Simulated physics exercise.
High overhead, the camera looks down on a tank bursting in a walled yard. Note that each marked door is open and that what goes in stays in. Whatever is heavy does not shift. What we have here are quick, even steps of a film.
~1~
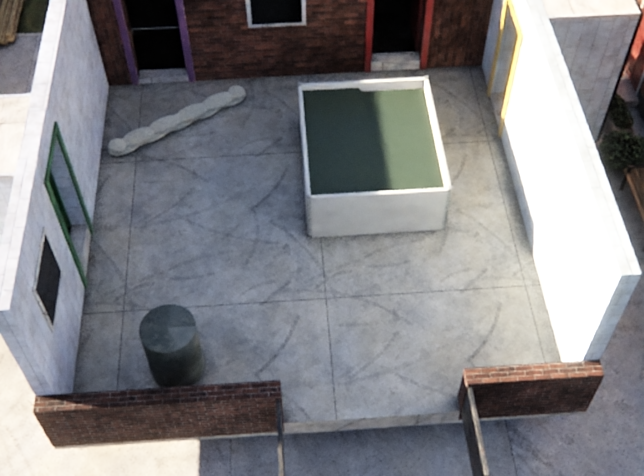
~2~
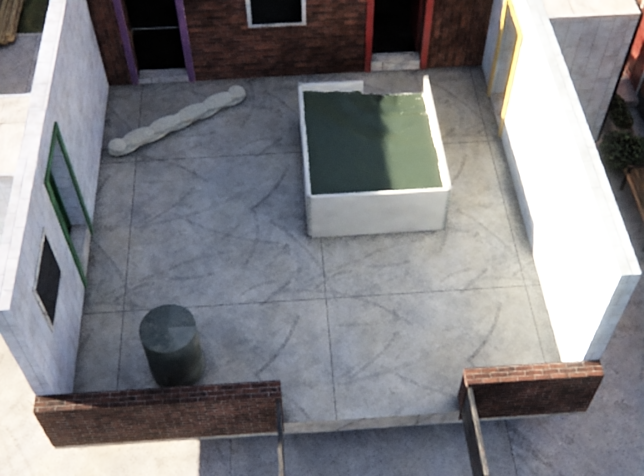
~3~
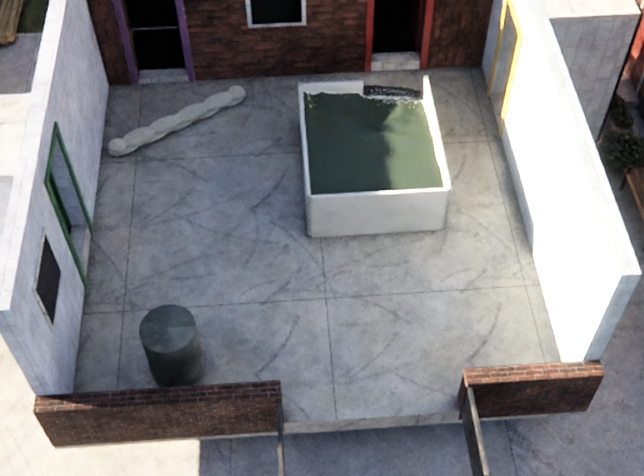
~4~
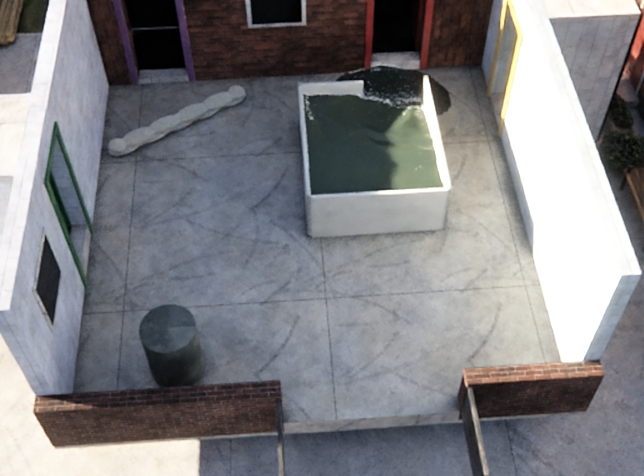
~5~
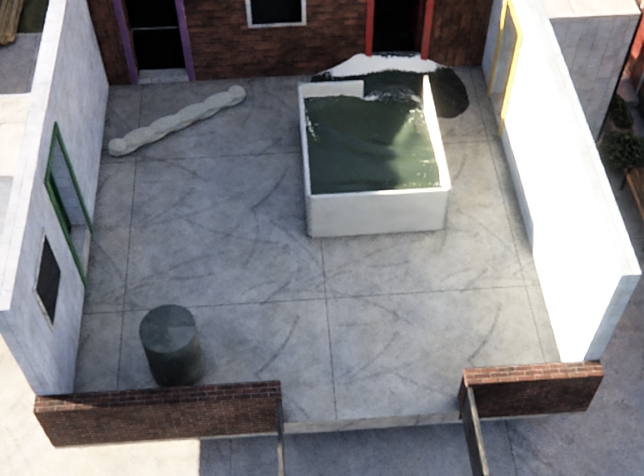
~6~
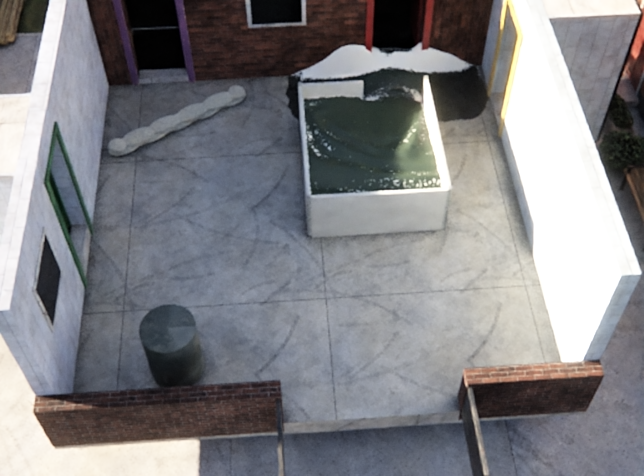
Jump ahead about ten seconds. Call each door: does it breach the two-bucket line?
Calls: The red door breaches it; the purple door does not breach it; the yellow door breaches it; the green door does not breach it.
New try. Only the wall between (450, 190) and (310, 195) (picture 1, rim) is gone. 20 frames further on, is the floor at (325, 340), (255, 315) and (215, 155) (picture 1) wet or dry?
Sequence: Wetted / wetted / spared.
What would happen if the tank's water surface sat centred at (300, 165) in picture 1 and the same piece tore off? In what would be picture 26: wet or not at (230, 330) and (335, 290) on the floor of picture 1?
One after the other: Untouched, untouched.
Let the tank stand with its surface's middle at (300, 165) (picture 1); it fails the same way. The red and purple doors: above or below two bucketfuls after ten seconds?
Looking at both, the red door ends up above, and the purple door ends up above.
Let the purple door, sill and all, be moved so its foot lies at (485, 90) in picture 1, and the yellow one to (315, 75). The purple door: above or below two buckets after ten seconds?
Note - purple door ends up higher.
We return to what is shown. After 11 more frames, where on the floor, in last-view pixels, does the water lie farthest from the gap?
Point: (109, 91) in the last picture's pixels.
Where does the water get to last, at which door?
The door marked green.
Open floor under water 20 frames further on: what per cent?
Close to 55 %.
A moment on, water covers 10 % of the floor; the red door far over two buckets in, the purple door not reached, the yellow door wet at the sill, nothing in, the green door not reached.
Next, water covers 30 % of the floor; the red door far over two buckets in, the purple door wet at the sill, nothing in, the yellow door under two buckets in, the green door not reached.
Then, water covers 55 % of the floor; the red door far over two buckets in, the purple door wet at the sill, nothing in, the yellow door over two buckets in, the green door wet at the sill, nothing in.
Later, water covers 70 % of the floor; the red door far over two buckets in, the purple door wet at the sill, nothing in, the yellow door far over two buckets in, the green door wet at the sill, nothing in.
In the end, water covers 90 % of the floor; the red door far over two buckets in, the purple door under two buckets in, the yellow door far over two buckets in, the green door wet at the sill, nothing in.
